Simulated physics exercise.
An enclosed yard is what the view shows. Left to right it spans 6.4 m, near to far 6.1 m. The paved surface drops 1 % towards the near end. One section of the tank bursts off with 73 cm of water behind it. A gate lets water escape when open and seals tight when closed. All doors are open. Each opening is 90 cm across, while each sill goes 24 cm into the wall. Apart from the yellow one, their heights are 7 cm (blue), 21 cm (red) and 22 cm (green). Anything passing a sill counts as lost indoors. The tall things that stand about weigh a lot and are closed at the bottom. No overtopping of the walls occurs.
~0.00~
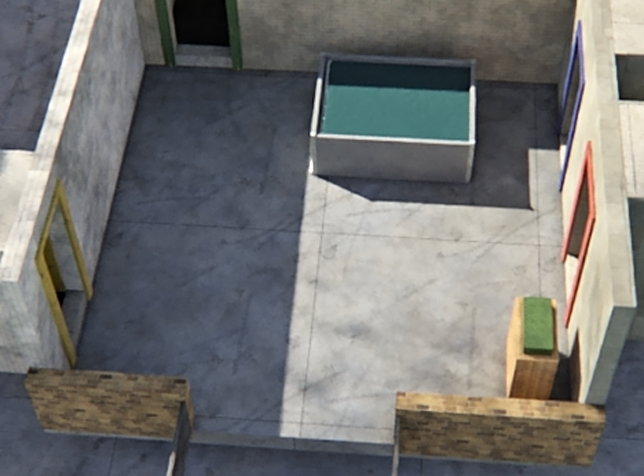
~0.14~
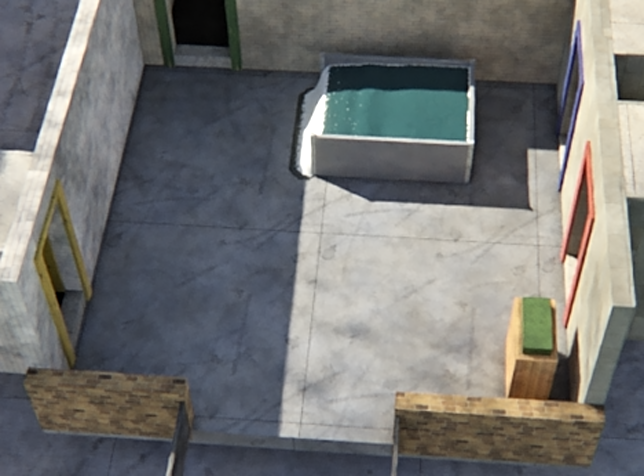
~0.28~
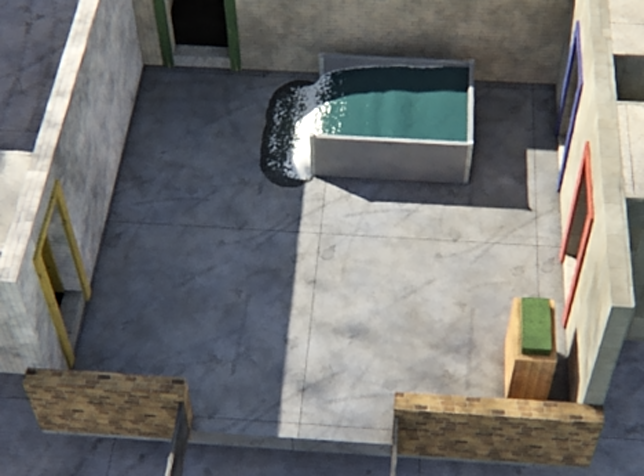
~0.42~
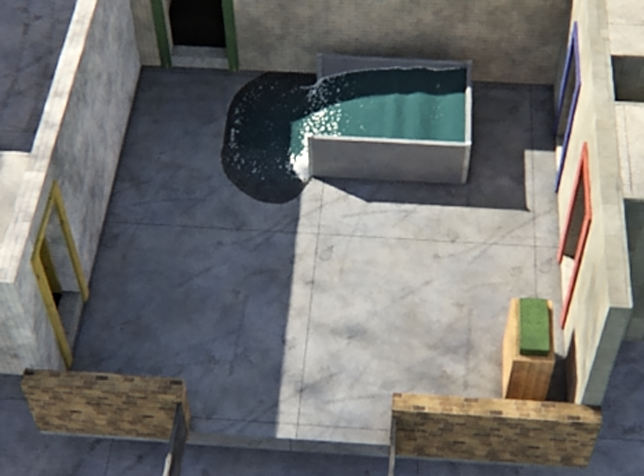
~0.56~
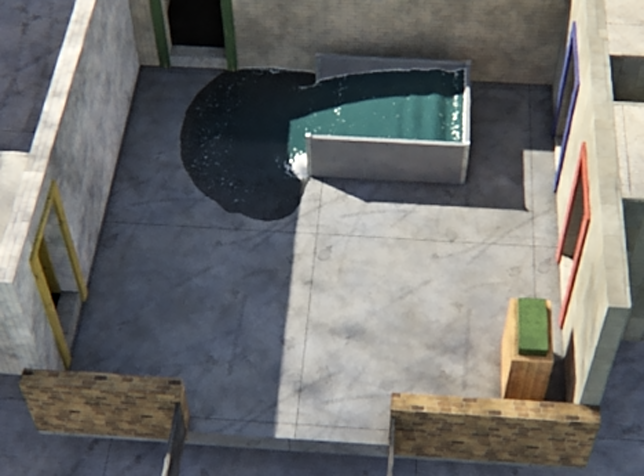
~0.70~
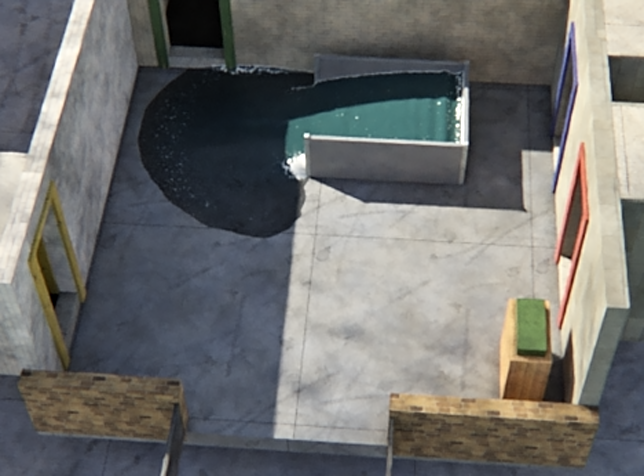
A walled yard with a grey paved floor is seen from high above, the view staying almost still. A pale tank of blue-green water stands near the back wall, with a yellow-framed doorway at left, green at back left, blue and red at right, and a green-topped wooden box near low brick walls. Water bursts from the tank's left end, foaming, then spreads leftward and nearer in a dark, rounded sheet.
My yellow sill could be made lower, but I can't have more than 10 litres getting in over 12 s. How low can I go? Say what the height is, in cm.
You could bring it down to roughly 13.5 cm.
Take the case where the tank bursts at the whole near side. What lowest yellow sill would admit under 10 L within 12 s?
Required height: Approx. 7.5 cm.
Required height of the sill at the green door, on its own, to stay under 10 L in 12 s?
Roughly 30 cm at green.
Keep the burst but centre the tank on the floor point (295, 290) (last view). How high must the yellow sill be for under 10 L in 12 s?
About 36 cm.
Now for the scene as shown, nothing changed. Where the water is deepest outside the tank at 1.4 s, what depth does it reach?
Max depth: Around 48 cm.
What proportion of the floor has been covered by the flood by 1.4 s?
I'd say near 25 percent.
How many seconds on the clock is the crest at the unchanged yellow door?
Around 6.0 s, give or take.
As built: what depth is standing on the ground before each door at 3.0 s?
Depths in cm: Blue 0, red 0, green 28, yellow 11.
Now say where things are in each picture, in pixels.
The tank at (395, 102) is whole and still, 73 cm deep; the yellow door at (67, 285) is dry, in the first frame.
The front is at (297, 170), 0.3 m from the gap at (320, 119); 0.4 m2 of floor is wet, 73 cm left at the back, in the second frame.
The gap is at (319, 122), the front 0.8 m out at (267, 144); the back of the tank holds 73 cm, in the third frame.
Water pours out at (317, 125) and has run 1.3 m, to (226, 155); about 10 cm deep outside, 73 cm at the back, in the fourth frame.
Water pours out at (316, 125) and has run 1.9 m, to (187, 143); about 8 cm deep outside, 66 cm at the back, in the fifth frame.
The front is at (144, 145), 2.5 m from the gap at (315, 126); 6.2 m2 of floor is wet, 61 cm left at the back; the yellow door at (60, 286), 4.7 m from the gap, is still 2.5 m from the nearest water, in the sixth frame.
After 1.4 s water covers 25 % of the floor, deepest (48 cm) near (149, 72); it has not reached the yellow door.
After 3.0 s water covers 35 % of the floor, deepest (35 cm) near (57, 406); 11 cm at the yellow door, 0 litres in over its 25 cm sill.
After 12.0 s water covers 100 % of the floor, deepest (9 cm) near (472, 433); 7 cm at the yellow door, 0 litres in over its 25 cm sill.
At the yellow door as built, the water arrived by 2.0 s and peaked near 16 cm at 6.2 s.
Run again over the same 12 s with other heights there, 14 litres in over 12.5 cm, 6 litres over 14.5 cm. The limit of 10 litres is kept from about 13.5 cm up.
